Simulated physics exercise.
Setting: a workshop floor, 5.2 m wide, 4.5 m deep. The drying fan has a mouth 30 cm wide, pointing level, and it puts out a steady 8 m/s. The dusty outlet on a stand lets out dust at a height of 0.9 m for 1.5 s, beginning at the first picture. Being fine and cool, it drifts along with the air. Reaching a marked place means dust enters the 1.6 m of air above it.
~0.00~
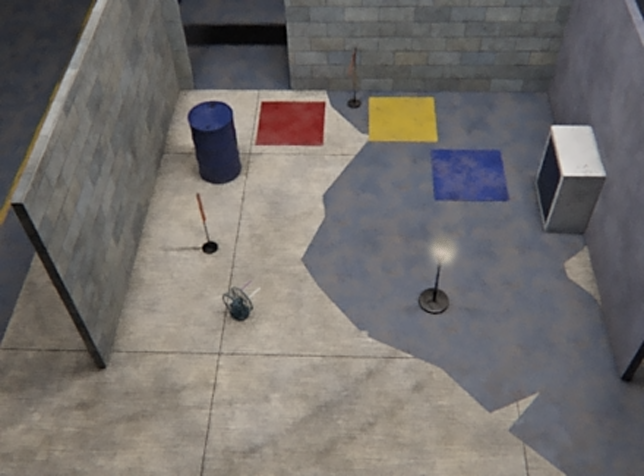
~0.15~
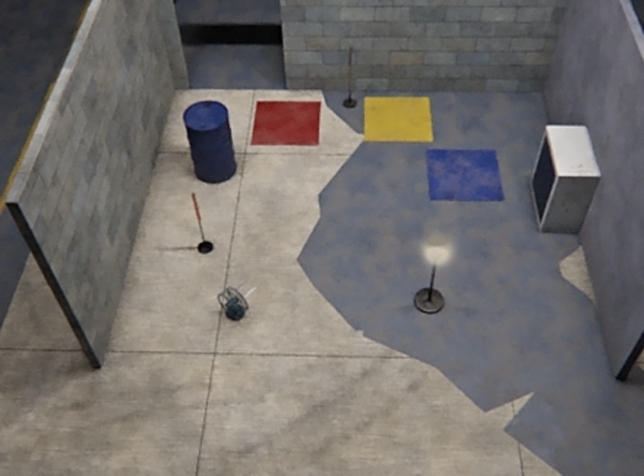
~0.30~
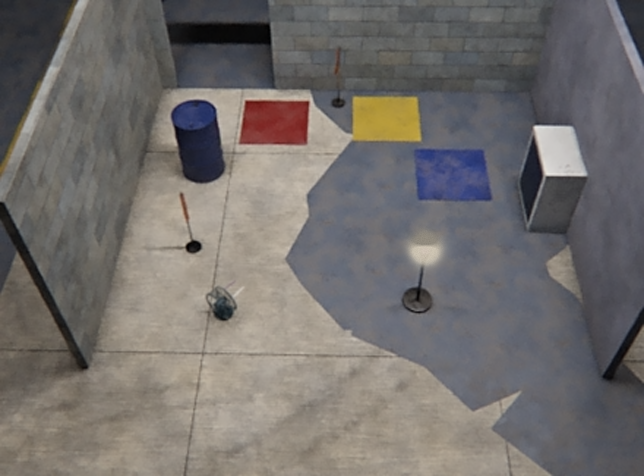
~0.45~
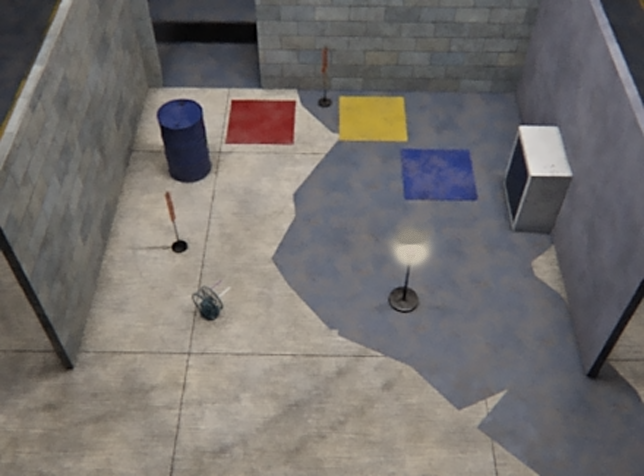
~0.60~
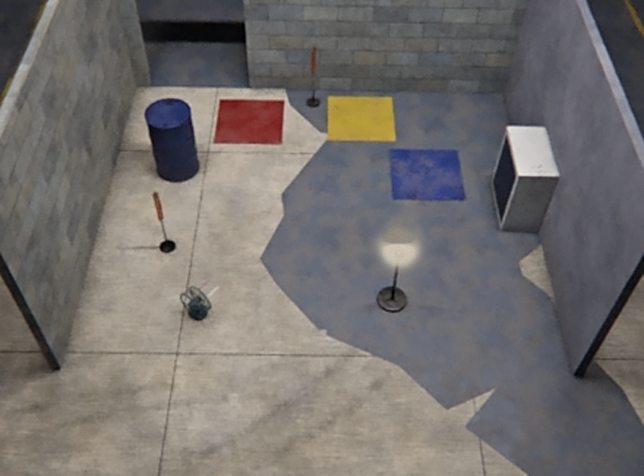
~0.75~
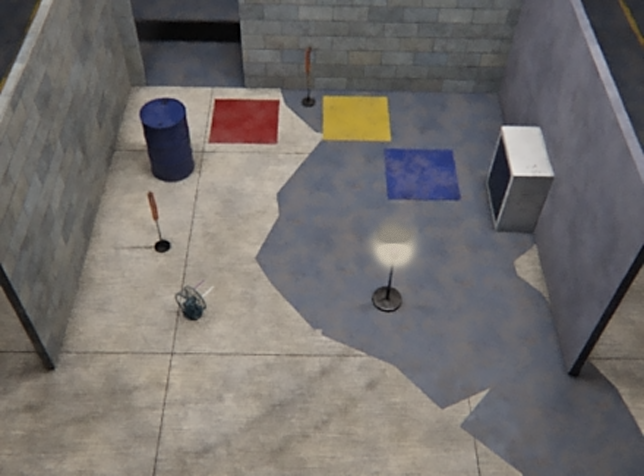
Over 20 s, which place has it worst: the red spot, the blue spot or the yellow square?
The blue one.
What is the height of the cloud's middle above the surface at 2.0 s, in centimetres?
I'd put it at around 80 cm up.
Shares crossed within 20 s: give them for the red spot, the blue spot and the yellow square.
0 % red, 80 % blue, 15 % yellow, roughly.
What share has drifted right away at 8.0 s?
0 %.
By 2.0 s, 0 % has passed over the yellow square, 0 % over the blue spot and 0 % over the red spot; 0 % has left the area, and the middle of the rest is near (390, 240).
By 4.0 s, 0 % has passed over the yellow square, 0 % over the blue spot and 0 % over the red spot; 0 % has left the area, and the middle of the rest is near (380, 227).
By 8.0 s, 1 % has passed over the yellow square, 8 % over the blue spot and 0 % over the red spot; 0 % has left the area, and the middle of the rest is near (356, 194).
By 20.0 s, 14 % has passed over the yellow square, 84 % over the blue spot and 0 % over the red spot; 89 % has left the area.
